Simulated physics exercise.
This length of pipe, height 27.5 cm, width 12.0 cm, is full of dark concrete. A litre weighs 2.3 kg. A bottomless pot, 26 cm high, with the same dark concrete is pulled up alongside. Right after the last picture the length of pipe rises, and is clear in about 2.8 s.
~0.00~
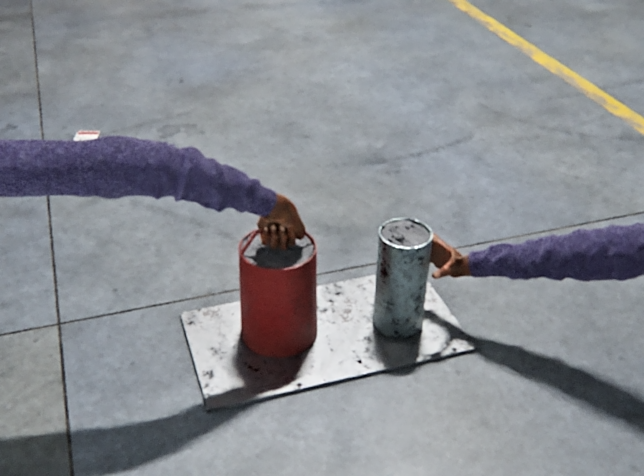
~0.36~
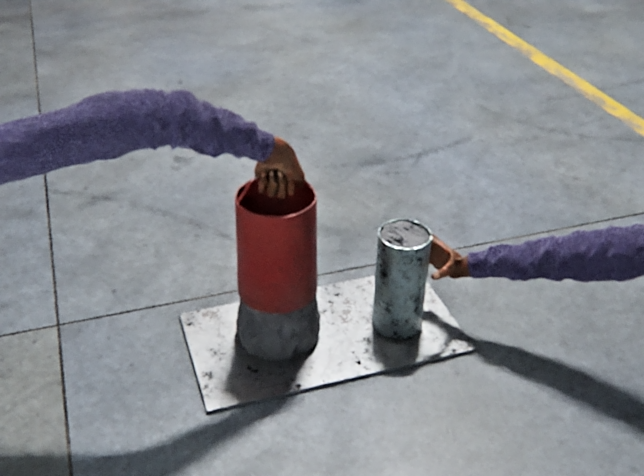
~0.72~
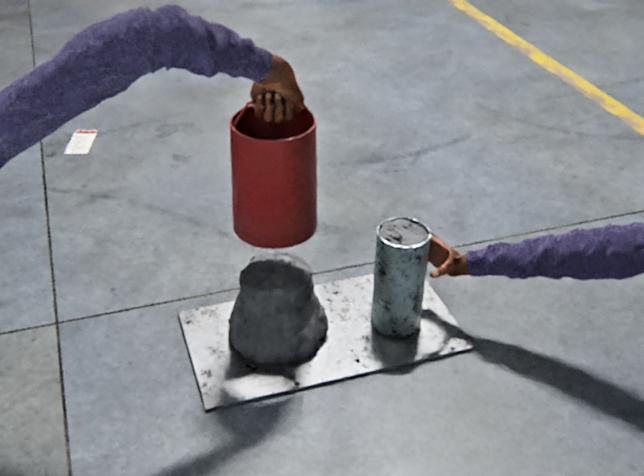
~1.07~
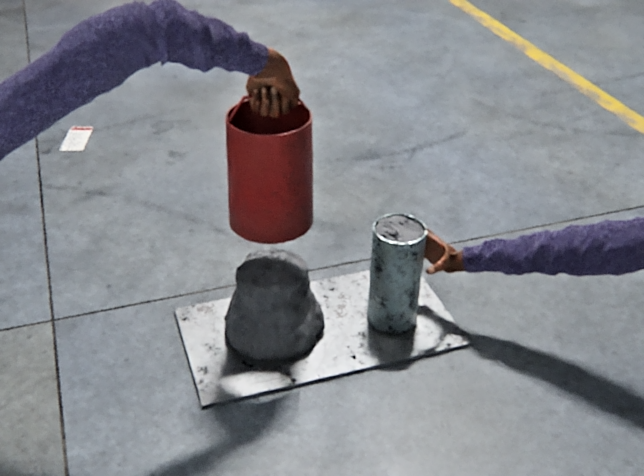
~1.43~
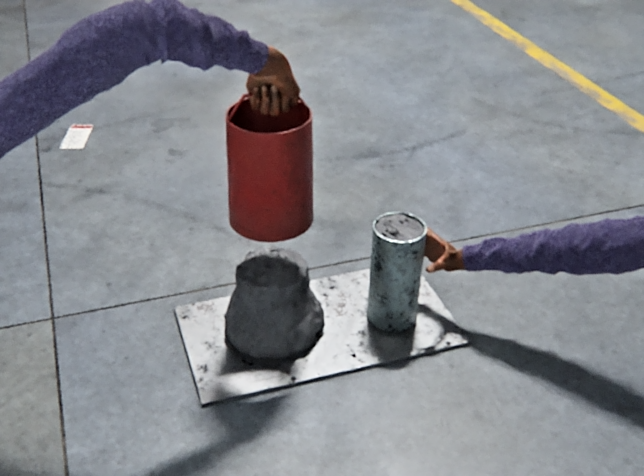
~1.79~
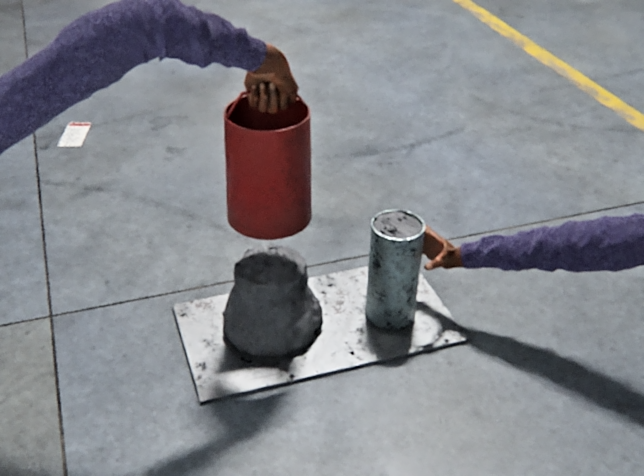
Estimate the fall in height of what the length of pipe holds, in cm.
Some 7 cm.
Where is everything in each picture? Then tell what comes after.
In the first picture, middle of the pot's mouth at (278, 248), still down; middle of the length of pipe's top at (406, 234), not yet moved.
In the second picture, middle of the pot's mouth at (276, 196), raised 14 cm; middle of the length of pipe's top at (405, 235), not yet moved.
In the third picture, middle of the pot's mouth at (273, 122), raised 32 cm; the heap from the pot 19 cm high and 25 cm wide, top at (276, 271); middle of the length of pipe's top at (404, 233), not yet moved.
In the fourth picture, middle of the pot's mouth at (269, 117), raised 33 cm; the heap from the pot 19 cm high and 25 cm wide, top at (272, 268); middle of the length of pipe's top at (400, 229), not yet moved.
In the fifth picture, middle of the pot's mouth at (269, 115), raised 33 cm; the heap from the pot 19 cm high and 25 cm wide, top at (272, 267); middle of the length of pipe's top at (400, 228), not yet moved.
In the sixth picture, middle of the pot's mouth at (267, 112), raised 33 cm; the heap from the pot 19 cm high and 25 cm wide, top at (271, 264); middle of the length of pipe's top at (398, 225), not yet moved.
By 2.5 s, the length of pipe is up 6.6 cm; the dark concrete has come down 0.1 cm to 27 cm and is 12 cm wide.
By 3.2 s, the length of pipe is up 17 cm; the dark concrete has come down 4.8 cm to 23 cm and is 16 cm wide.
By 3.9 s, the length of pipe is up 28 cm; the dark concrete has come down 7.1 cm to 20 cm and is 18 cm wide.
By 4.7 s, the length of pipe is clear; the dark concrete has come down 7.3 cm to 20 cm and is 18 cm wide.
By 5.3 s, at rest, the length of pipe is clear; the dark concrete has come down 7.4 cm to 20 cm and is 18 cm wide.
